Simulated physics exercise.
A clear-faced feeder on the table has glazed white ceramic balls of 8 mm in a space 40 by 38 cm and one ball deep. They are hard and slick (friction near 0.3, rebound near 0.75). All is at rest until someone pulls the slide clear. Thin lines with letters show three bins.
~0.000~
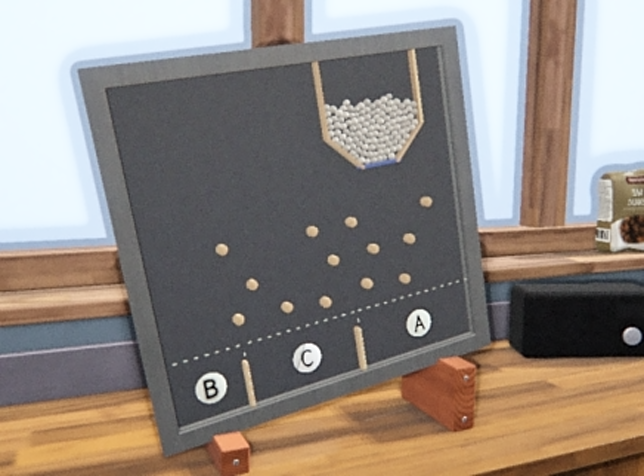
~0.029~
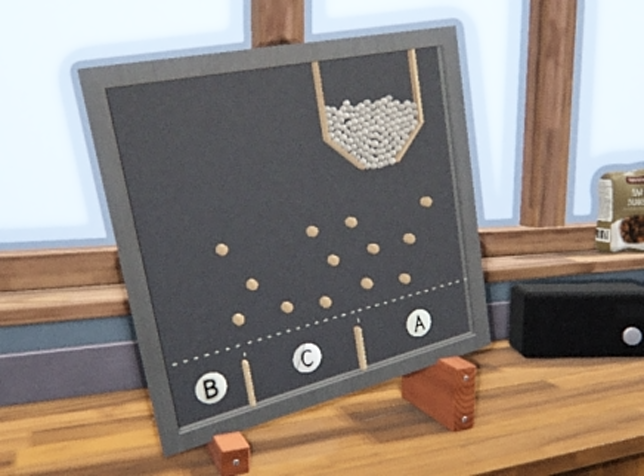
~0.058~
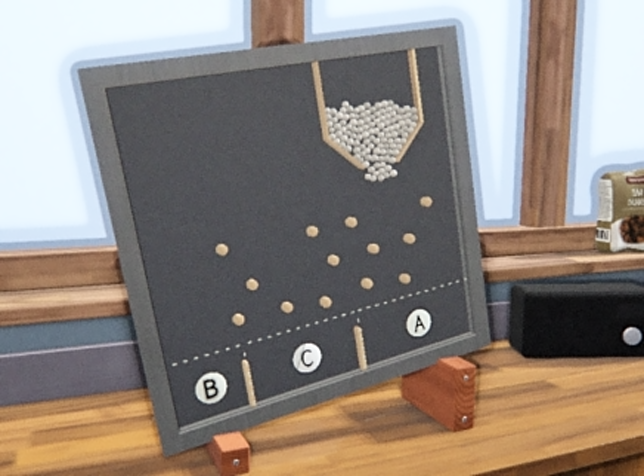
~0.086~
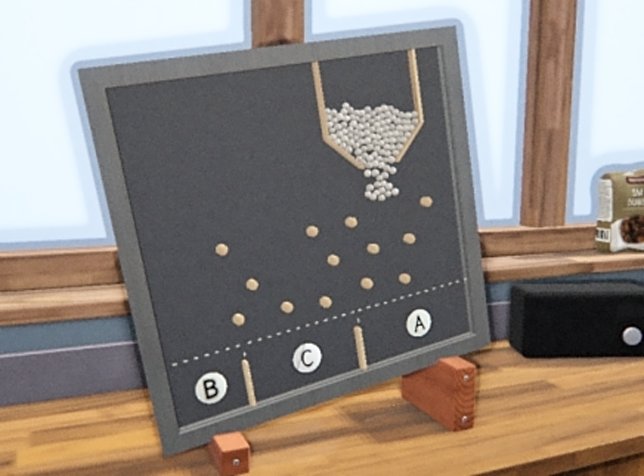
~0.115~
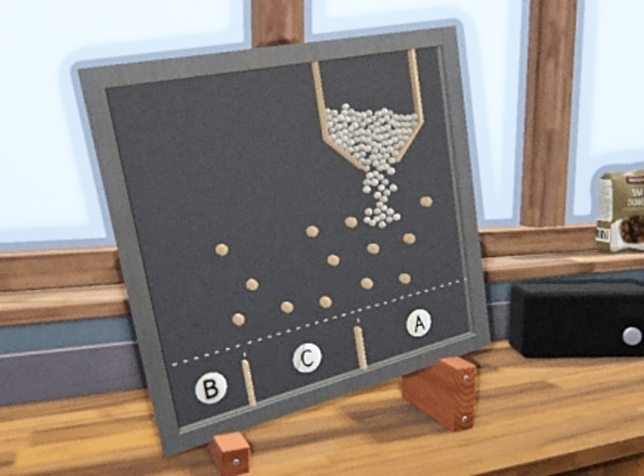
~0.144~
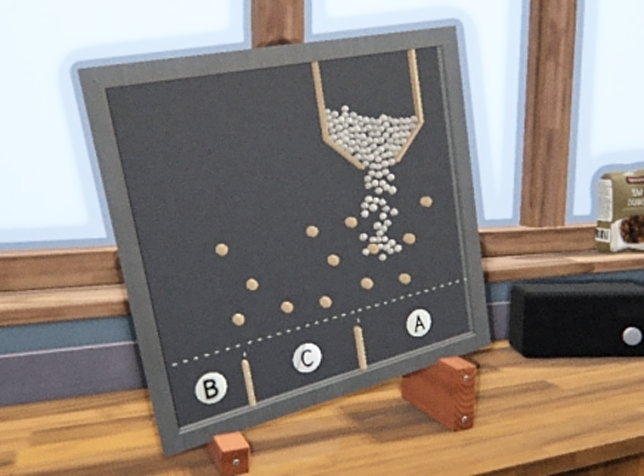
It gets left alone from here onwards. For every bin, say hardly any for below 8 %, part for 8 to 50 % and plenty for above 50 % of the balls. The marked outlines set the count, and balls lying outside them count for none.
A: Plenty; B: Hardly any; C: Part.
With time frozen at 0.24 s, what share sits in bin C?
About 0 %.
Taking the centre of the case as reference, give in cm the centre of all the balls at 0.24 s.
It sits around 8 cm to the right and around 3 cm up.
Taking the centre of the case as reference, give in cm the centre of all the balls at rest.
Right: About 9 cm; below: About 16 cm.
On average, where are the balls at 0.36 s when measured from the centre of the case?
About 8 cm right and 4 cm below.
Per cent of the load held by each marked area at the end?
Bin A: 75; bin B: 0; bin C: 25.
After 0.24 s, the balls' middle is 8 cm right of and 3 cm above the centre; A 10 %.
After 0.36 s, the balls' middle is 8 cm right of and 4 cm below the centre; A 25 %, C 10 %.
After 0.59 s, the balls' middle is 9 cm right of and 14 cm below the centre; A 65 %, C 20 %.
At rest by 1.8 s, A 75 %, B 0 %, C 25 %.
